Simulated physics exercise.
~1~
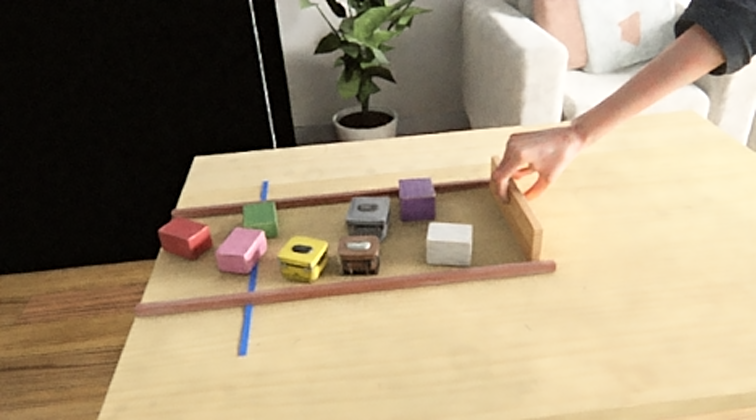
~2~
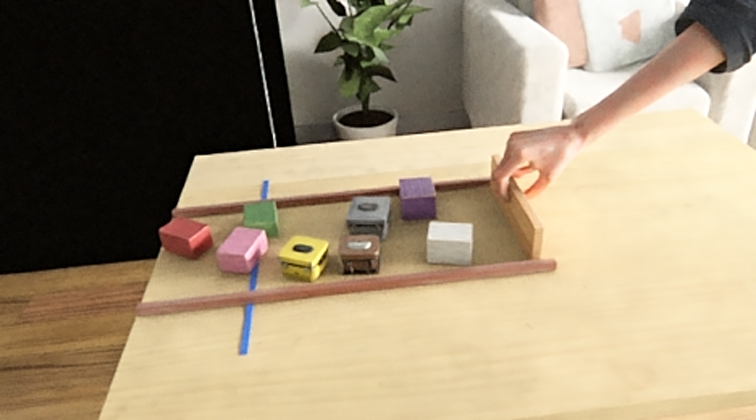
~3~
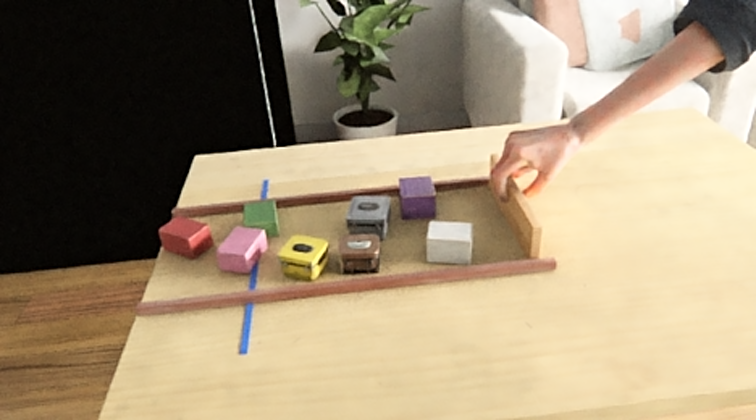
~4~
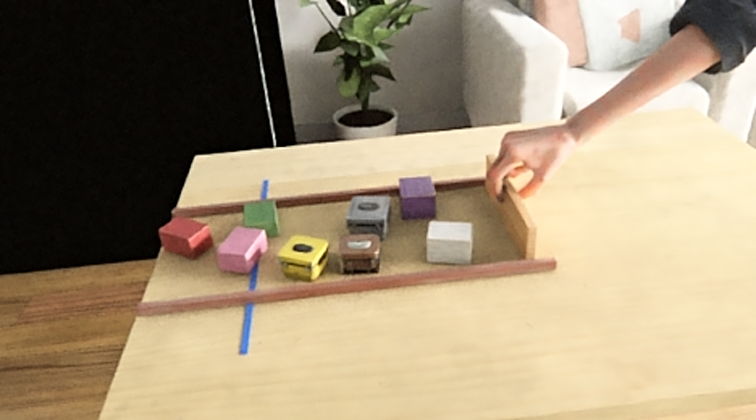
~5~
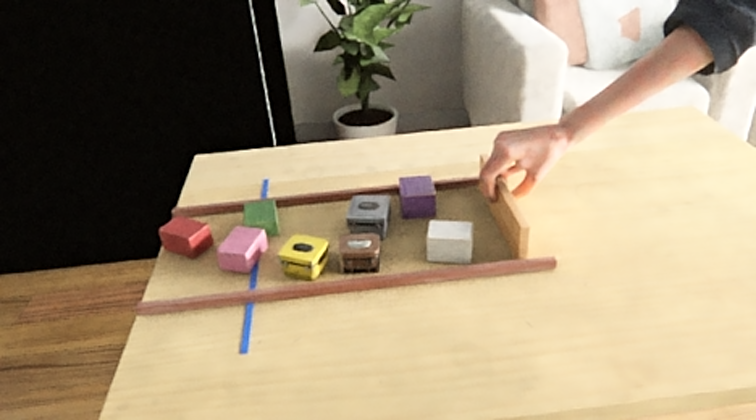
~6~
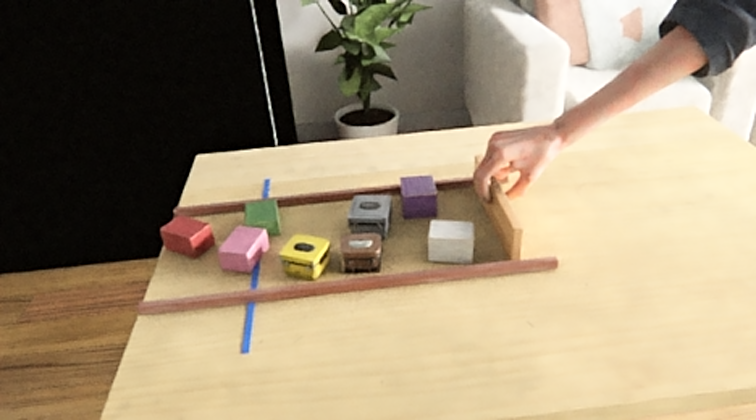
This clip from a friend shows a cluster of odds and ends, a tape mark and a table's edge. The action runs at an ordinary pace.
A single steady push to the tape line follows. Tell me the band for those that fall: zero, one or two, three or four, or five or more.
Count them up and nothing's fallen, not one.
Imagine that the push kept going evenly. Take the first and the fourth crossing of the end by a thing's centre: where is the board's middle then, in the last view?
Near (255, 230) first, near (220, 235) second.
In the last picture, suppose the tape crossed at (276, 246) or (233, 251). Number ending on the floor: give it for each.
Respectively 0 and 2.
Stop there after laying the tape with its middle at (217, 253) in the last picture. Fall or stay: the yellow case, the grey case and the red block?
The yellow case topples down; the grey case stays put; the red block topples down.
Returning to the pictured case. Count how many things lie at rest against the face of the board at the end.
At rest, 3 are in contact.
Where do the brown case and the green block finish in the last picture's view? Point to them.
Near (189, 276) and (211, 224).
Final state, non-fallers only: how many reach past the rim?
That comes to 2 of them.
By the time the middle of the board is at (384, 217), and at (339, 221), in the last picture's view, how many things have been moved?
By the first moment it's 5, by the second it's 6.
Soon after, none off yet; red block at rest near (188, 237); pink block at rest near (244, 249); green block at rest near (262, 219).
After that, none off yet; red block at rest near (188, 237); pink block displaced a little near (223, 247); green block at rest near (262, 219).
In the end, the number that fall off is zero.
